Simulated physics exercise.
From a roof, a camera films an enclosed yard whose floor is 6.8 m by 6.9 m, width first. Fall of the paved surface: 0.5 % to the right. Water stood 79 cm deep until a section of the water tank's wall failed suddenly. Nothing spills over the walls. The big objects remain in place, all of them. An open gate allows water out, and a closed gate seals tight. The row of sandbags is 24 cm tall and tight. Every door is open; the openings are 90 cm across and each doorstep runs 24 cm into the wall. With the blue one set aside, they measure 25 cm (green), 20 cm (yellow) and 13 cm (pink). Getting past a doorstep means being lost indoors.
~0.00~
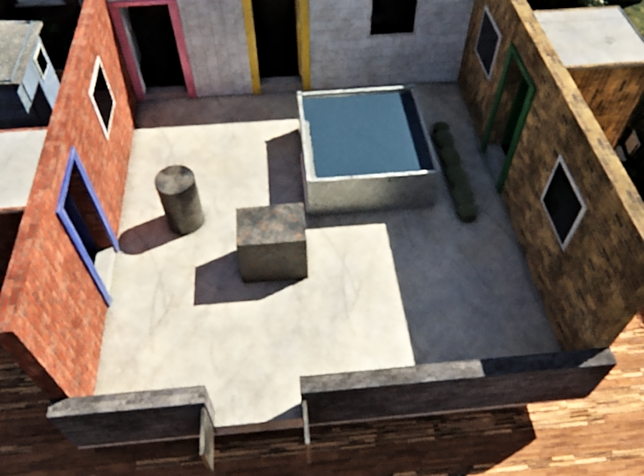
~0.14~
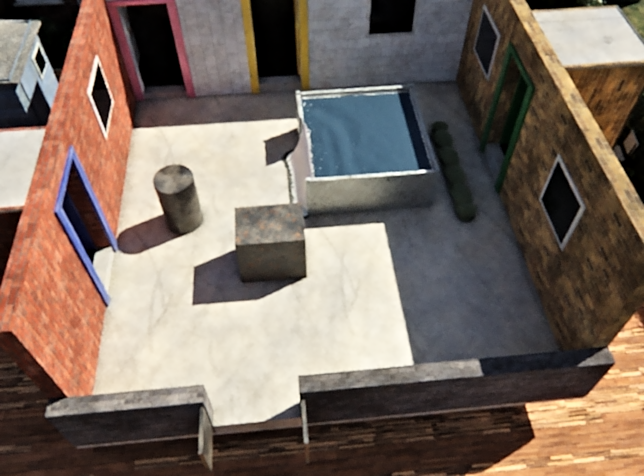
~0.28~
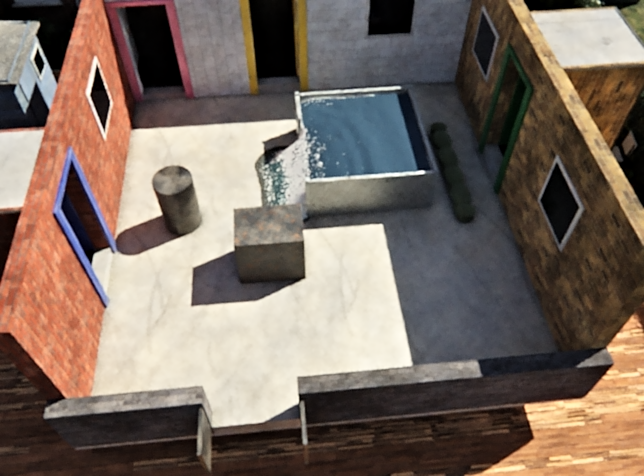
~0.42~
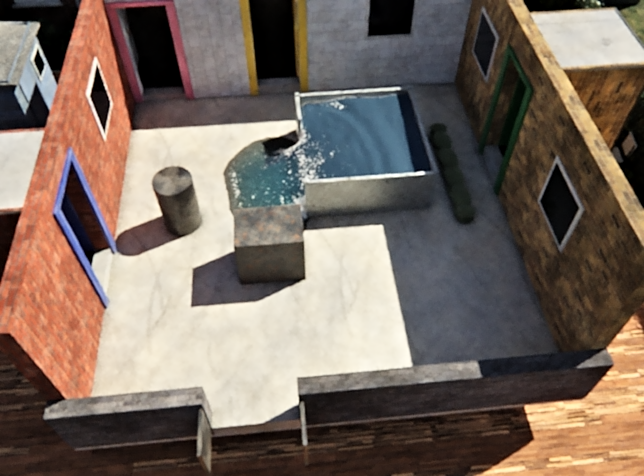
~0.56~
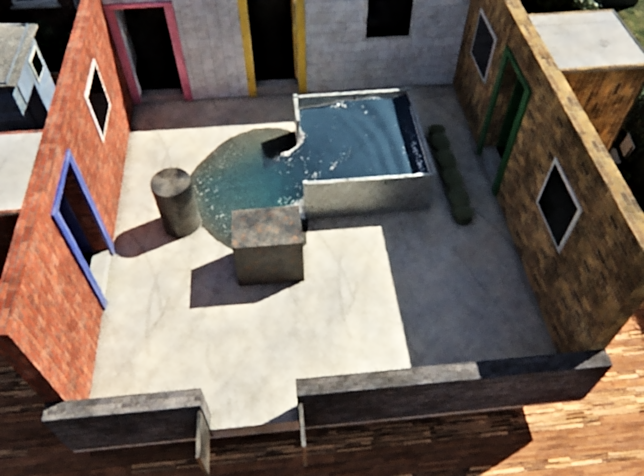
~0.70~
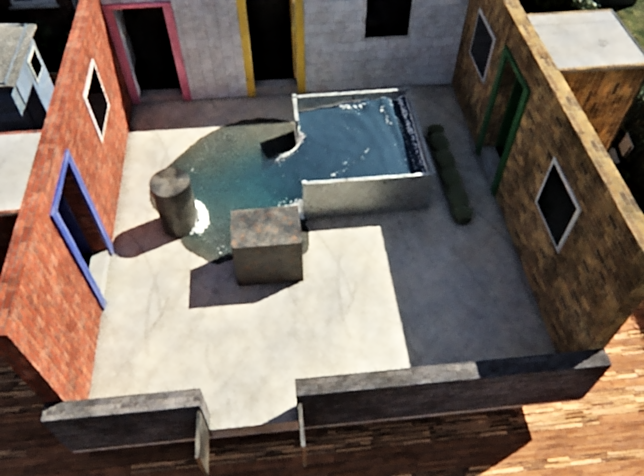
Water pours from the tank's left side and spreads across the pale floor around a cylinder.
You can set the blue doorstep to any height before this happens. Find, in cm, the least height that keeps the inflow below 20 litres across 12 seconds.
The least height is about 19 cm.
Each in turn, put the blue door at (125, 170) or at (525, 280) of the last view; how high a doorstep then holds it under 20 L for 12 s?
34 and 8.0 cm.
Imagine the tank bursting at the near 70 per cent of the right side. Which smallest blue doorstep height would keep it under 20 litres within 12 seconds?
Some 7.5 cm.
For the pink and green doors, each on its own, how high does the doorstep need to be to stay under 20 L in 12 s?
You'd want about 33 centimetres at pink and about 12.0 centimetres at green.
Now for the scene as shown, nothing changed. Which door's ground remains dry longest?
Green.
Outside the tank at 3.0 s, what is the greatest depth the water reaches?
It gets to close to 42 centimetres there.
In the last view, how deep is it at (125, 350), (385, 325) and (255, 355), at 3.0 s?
That's 14, 0 and 0 cm, in the order given.
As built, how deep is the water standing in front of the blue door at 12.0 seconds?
It works out to about 6.5 centimetres deep.
After 1.4 s water covers 30 % of the floor, deepest (46 cm) near (199, 217); 8 cm at the blue door, 0 litres in over its 18 cm doorstep.
After 3.0 s water covers 40 % of the floor, deepest (42 cm) near (133, 104); 18 cm at the blue door, 19 litres in over its 18 cm doorstep.
After 12.0 s water covers 95 % of the floor, deepest (15 cm) near (485, 385); 7 cm at the blue door, 24 litres in over its 18 cm doorstep.
At the blue door as built, the water arrived by 1.2 s and peaked near 22 cm at 2.2 s.
Run again over the same 12 s with other heights there, 26 litres in over 17.5 cm, 14 litres over 20.5 cm. The limit of 20 litres is kept from about 19 cm up.
